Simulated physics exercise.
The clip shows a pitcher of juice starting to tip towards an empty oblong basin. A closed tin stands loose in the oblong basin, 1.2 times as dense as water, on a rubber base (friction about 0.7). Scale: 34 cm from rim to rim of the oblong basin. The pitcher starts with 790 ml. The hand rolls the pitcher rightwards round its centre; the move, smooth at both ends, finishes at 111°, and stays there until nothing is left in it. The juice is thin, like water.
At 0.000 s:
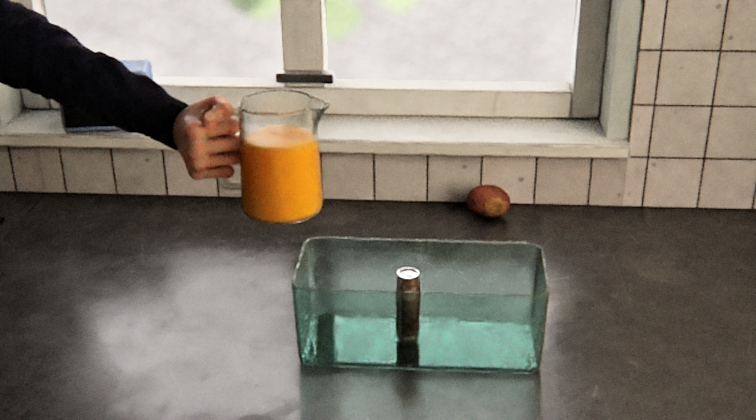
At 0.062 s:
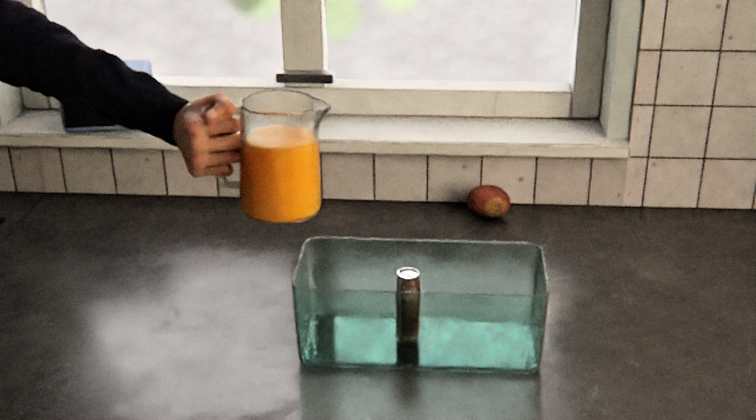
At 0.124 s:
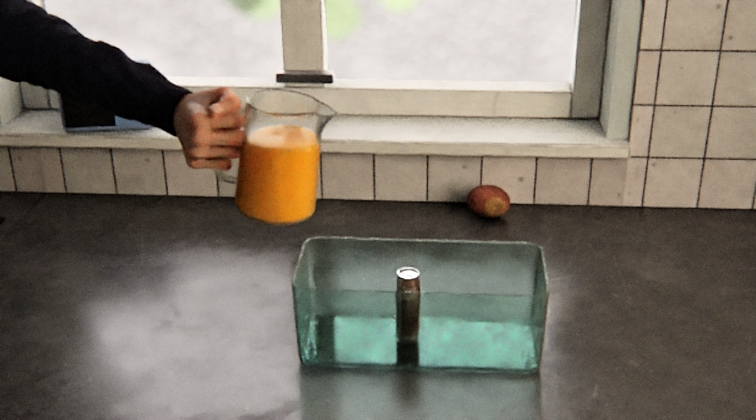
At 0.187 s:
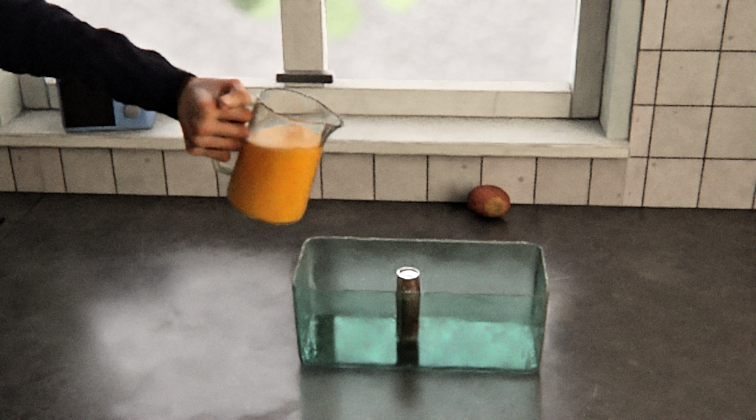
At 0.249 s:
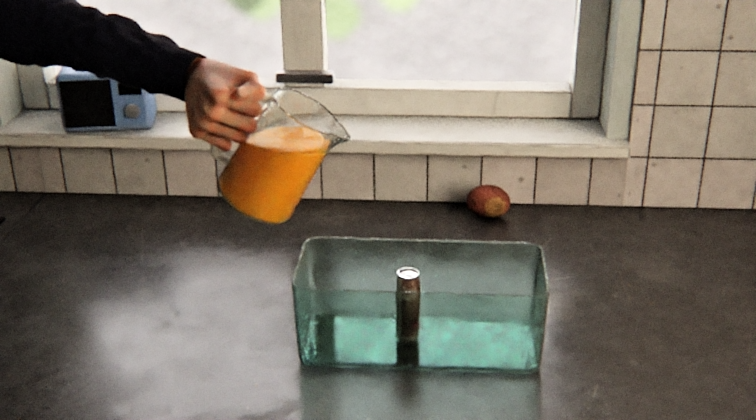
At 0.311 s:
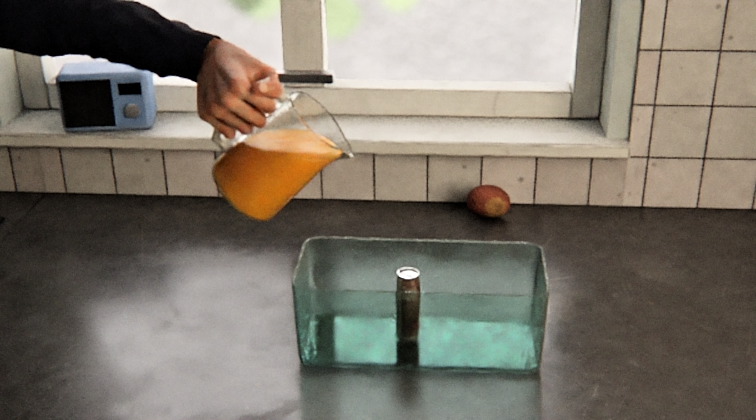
A dark grey kitchen counter runs below a bright window and cream tiles, seen from slightly above by a still camera. A hand in a dark sleeve holds a clear glass pitcher of orange juice above and left of a greenish glass basin containing a small dark cylinder, with a reddish-brown fruit behind. The hand rolls the pitcher steadily rightwards, revealing a blue device on the sill.
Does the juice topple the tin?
It goes over.
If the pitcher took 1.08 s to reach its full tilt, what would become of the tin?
The tin falls.
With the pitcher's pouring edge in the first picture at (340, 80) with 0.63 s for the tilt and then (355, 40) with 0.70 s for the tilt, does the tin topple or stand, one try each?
First it keeps standing; then it stays up.
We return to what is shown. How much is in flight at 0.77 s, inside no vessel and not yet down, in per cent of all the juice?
About 20 per cent.
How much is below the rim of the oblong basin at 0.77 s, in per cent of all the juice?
Some 60 per cent.
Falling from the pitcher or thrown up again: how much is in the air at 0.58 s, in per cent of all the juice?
About 22 per cent.
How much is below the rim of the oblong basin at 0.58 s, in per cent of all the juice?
Near 8 in a hundred.
After 0.58 s the tilt is 103° and 69 per cent is still to pour; the tin stands where it began.
After 0.77 s the tilt is 111° and 21 per cent is still to pour; the tin stands 4 cm from where it began.
After 0.98 s the tilt is 111° and 4 per cent is still to pour; the tin lies on its side.
After 1.20 s the tilt is 111° and 0 per cent is still to pour; the tin lies on its side.
In the end the tin lies on its side.
